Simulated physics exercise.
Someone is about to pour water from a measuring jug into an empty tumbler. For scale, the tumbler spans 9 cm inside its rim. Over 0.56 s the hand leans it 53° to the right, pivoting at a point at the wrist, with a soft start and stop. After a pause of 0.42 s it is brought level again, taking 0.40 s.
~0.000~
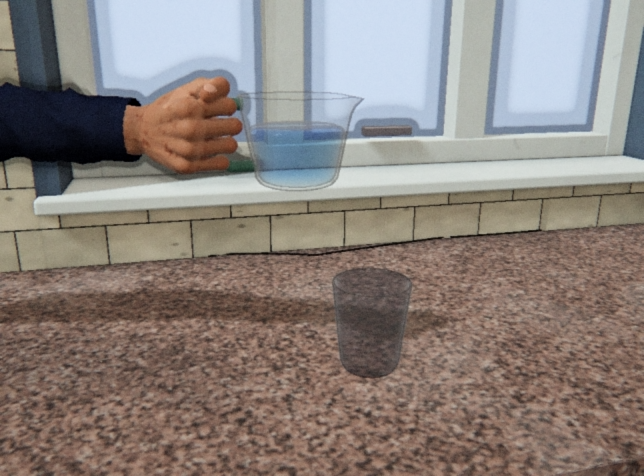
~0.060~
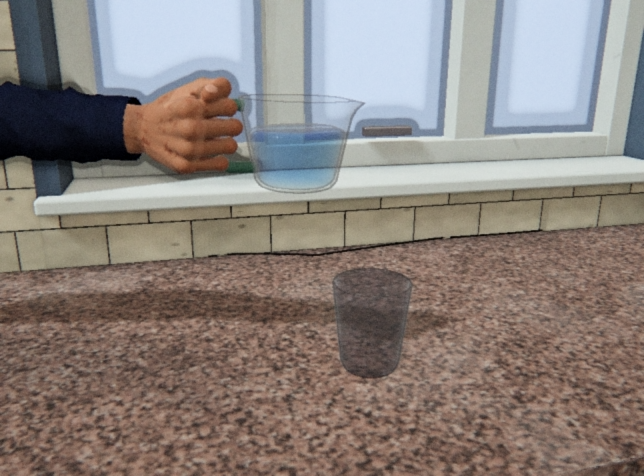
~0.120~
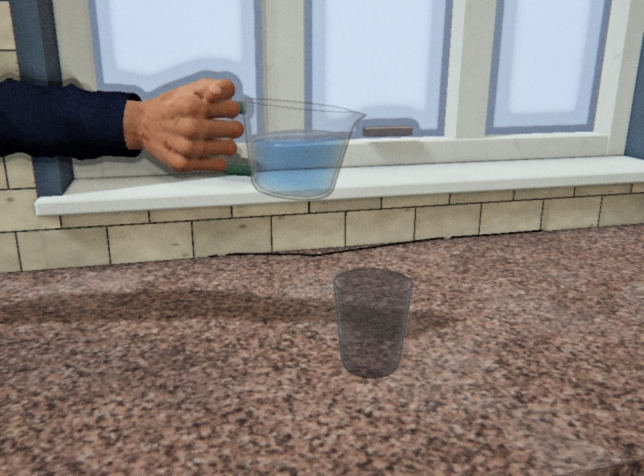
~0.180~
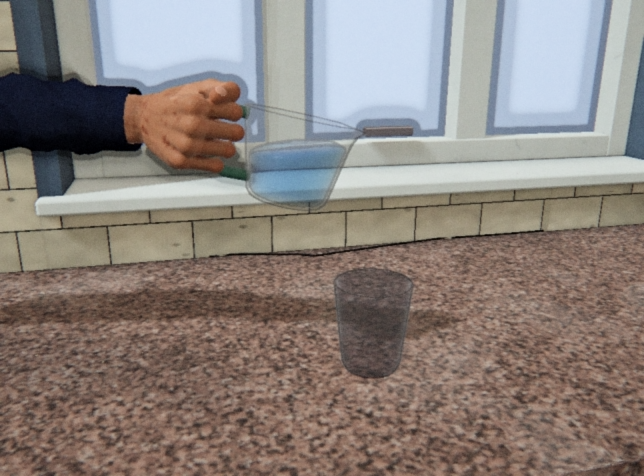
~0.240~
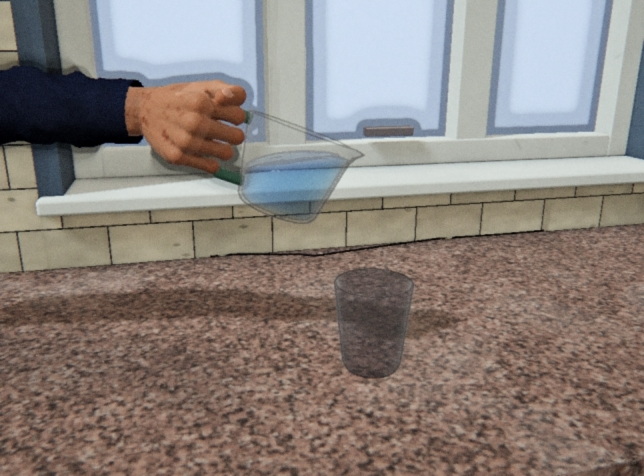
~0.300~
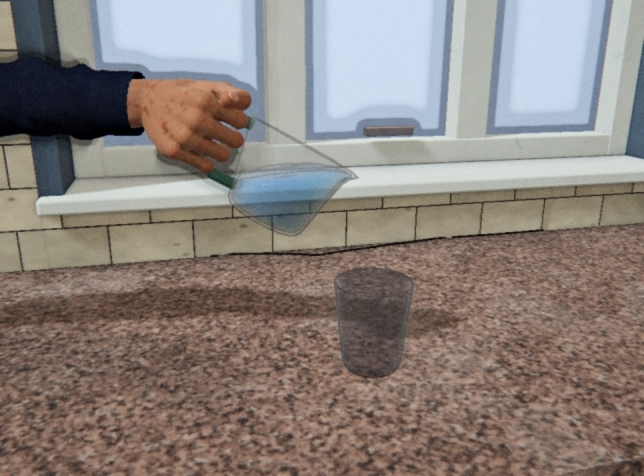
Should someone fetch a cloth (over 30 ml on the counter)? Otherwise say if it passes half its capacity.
Result: Less than half of what it can hold, clean.
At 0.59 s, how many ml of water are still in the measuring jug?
Close to 330 ml.
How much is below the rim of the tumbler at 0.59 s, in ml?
About 35 ml.
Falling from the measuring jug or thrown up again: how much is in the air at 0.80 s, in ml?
About 50 ml.
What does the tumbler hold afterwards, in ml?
Close to 190 ml.
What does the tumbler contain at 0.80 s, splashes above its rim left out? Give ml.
About 90 ml.
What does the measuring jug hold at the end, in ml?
Some 200 ml.
By 0.59 s the tilt is 53° and the tumbler has 35 ml, the measuring jug 335 ml, and 0 ml is on the counter.
By 0.80 s the tilt is 53° and the tumbler has 95 ml, the measuring jug 255 ml, and 0 ml is on the counter.
By 1.02 s the tilt is 52° and the tumbler has 170 ml, the measuring jug 210 ml, and 0 ml is on the counter.
By 1.26 s the tilt is 11° and the tumbler has 190 ml, the measuring jug 205 ml, and 0 ml is on the counter.
At rest the tumbler has 195 ml, the measuring jug 205 ml, and 0 ml is on the counter.
